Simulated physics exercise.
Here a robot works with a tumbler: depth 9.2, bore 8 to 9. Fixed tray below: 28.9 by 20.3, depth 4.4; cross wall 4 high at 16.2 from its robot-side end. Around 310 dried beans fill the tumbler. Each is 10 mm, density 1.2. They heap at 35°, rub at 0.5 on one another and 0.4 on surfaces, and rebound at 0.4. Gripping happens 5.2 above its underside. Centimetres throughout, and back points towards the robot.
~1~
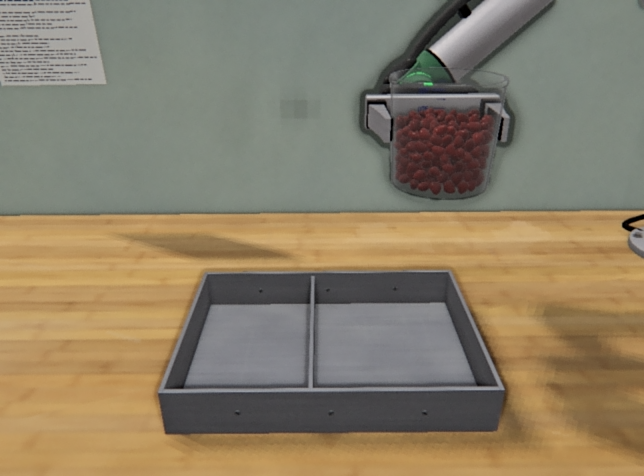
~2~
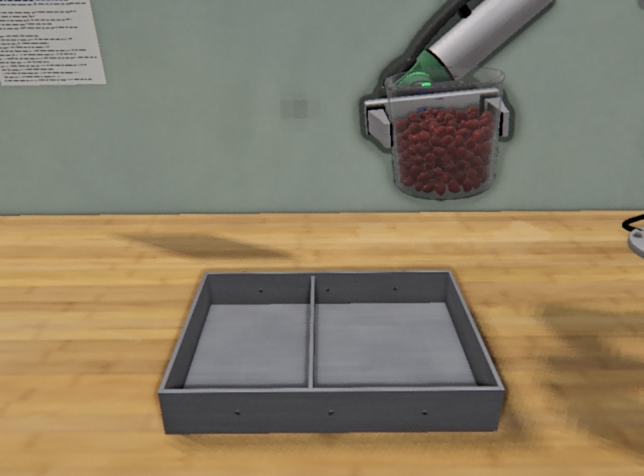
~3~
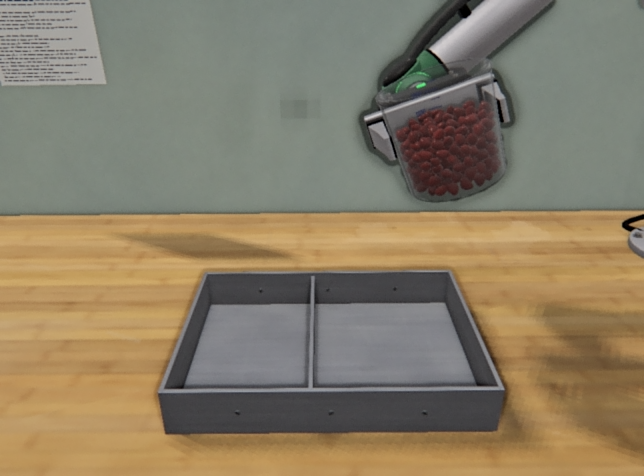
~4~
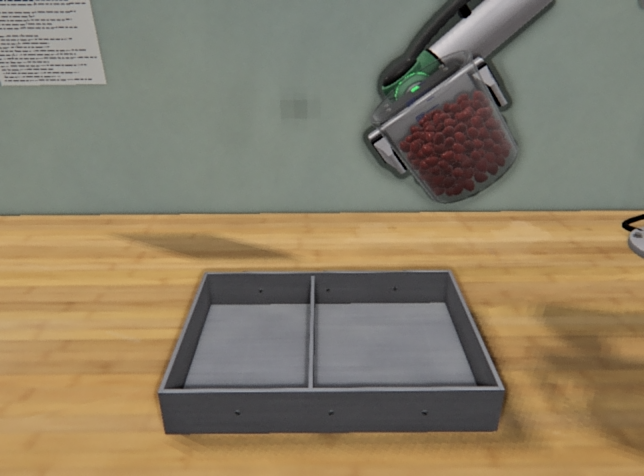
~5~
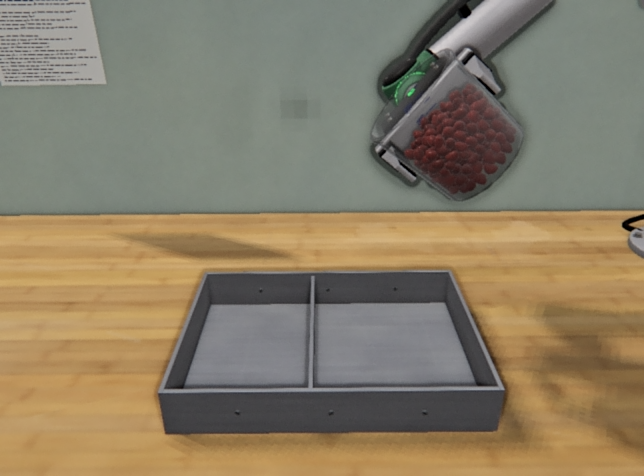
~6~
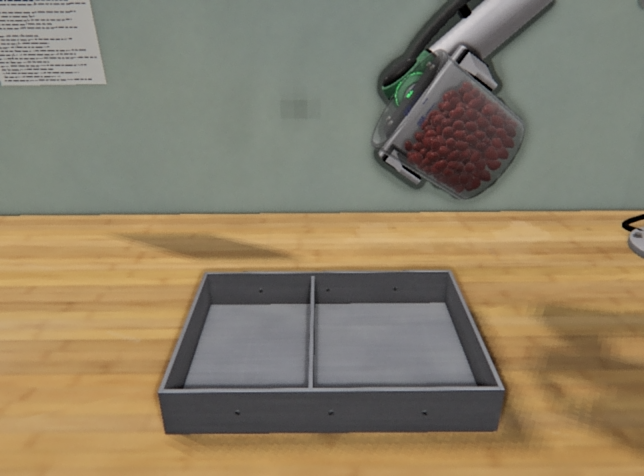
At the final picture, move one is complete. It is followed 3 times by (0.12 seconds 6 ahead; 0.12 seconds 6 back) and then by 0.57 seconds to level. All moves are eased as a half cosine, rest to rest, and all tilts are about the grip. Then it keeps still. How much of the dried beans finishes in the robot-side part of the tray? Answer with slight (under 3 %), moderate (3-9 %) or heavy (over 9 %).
Heavy.
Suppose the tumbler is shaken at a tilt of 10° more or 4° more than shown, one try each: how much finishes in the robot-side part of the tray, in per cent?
Roughly 25 and 20 percent.
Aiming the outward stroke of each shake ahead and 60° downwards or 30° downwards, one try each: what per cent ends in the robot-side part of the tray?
Near 0 and 5 percent respectively.
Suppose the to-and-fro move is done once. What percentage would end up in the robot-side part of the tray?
I'd expect something close to 10 per cent.
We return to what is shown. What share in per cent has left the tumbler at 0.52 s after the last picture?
About 30 per cent.
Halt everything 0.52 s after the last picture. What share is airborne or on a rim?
Some 11 percent.
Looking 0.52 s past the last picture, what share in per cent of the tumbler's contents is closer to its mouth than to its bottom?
Around 30 per cent of it.
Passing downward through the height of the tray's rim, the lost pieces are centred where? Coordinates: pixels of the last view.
Estimated centre near (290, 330) in pixels.
Then, 0.52 s after the last picture, tilted 55° forward, highest piece 26 above the table; 220 in the tumbler, 38 in the far-side part, 16 in the robot-side part, 3 on the table or floor, 34 in flight or on a rim.
Then, 1.03 s after the last picture, tilted 23° forward, highest piece 27 above the table; 197 in the tumbler, 52 in the far-side part, 49 in the robot-side part, 12 on the table or floor, 1 in flight or on a rim.
Then, 1.49 s after the last picture, level, highest piece 28 above the table; 197 in the tumbler, 52 in the far-side part, 49 in the robot-side part, 13 on the table or floor.
Then, 2.54 s after the last picture, level, highest piece 28 above the table; 197 in the tumbler, 52 in the far-side part, 49 in the robot-side part, 13 on the table or floor.
Final count, 197 in the tumbler, 52 in the far-side part, 49 in the robot-side part, 13 on the table or floor. That is 16 % in the robot-side part of the tray.
